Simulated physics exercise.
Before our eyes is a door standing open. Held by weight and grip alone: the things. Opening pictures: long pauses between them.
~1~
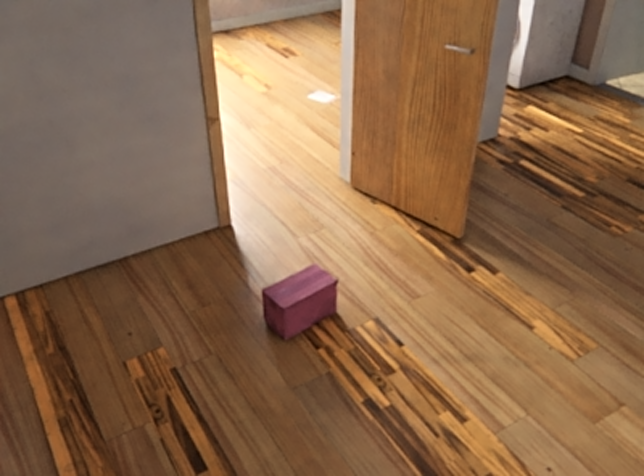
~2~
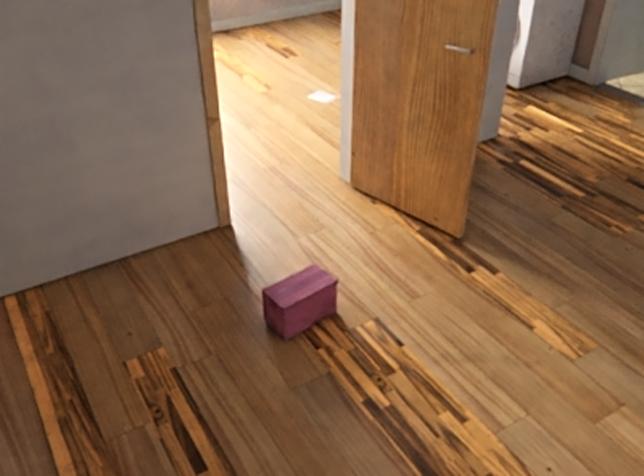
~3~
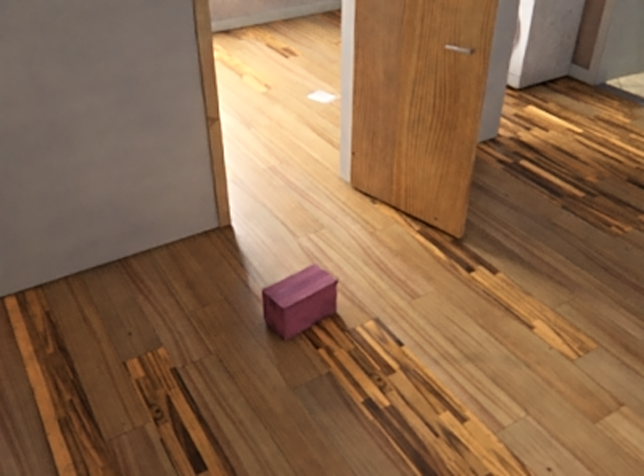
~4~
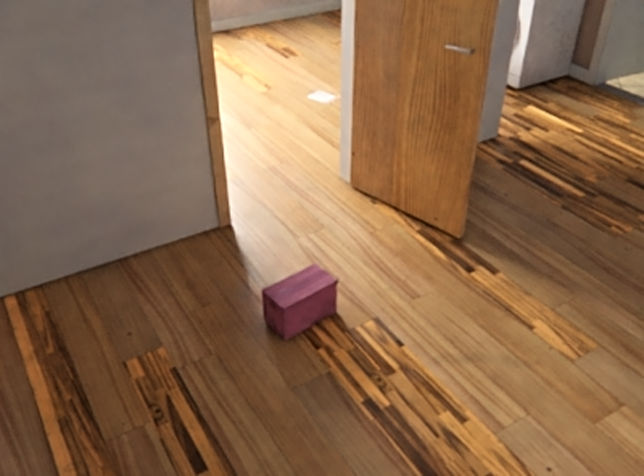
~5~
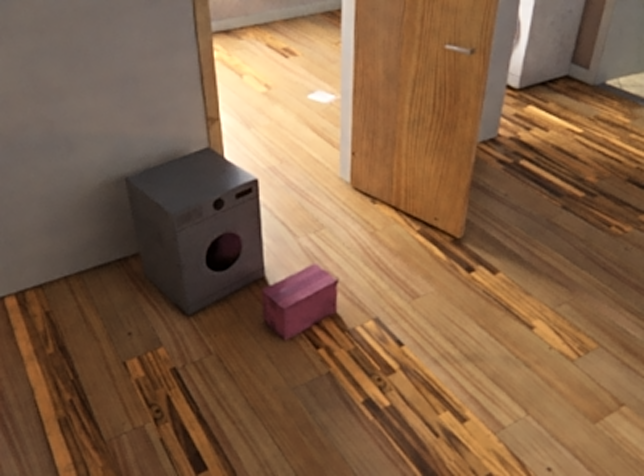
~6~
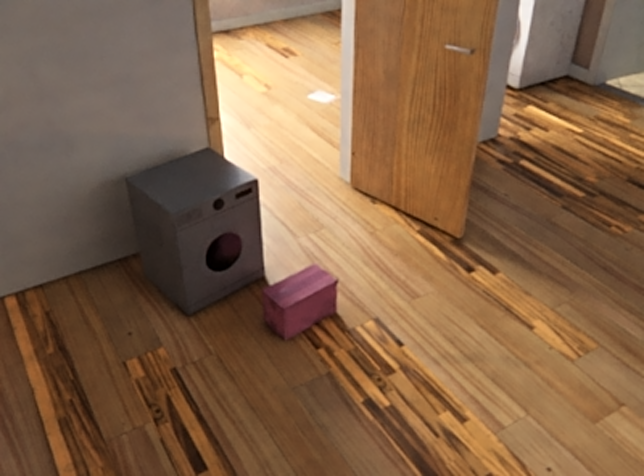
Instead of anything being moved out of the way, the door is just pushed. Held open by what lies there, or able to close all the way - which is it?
The door travels the whole way.
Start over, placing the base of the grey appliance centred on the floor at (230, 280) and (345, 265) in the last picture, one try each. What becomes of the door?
Door, in order of tries: Fully closed, obstructed.
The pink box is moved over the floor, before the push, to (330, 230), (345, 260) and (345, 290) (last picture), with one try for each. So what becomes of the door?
Well, on the first try it makes it all the way, on the second it is held back, and on the third it makes it all the way.
Then, 0.70 s later than the last frame, door 86° open.
Then, 1.20 s later than the last frame, door 62° open.
Then, 1.70 s later than the last frame, door 37° open.
Then, 2.20 s later than the last frame, door 11° open.
When it is over, door 0° open; both as before. End places, in pixels of the last picture, grey appliance near (199, 229).
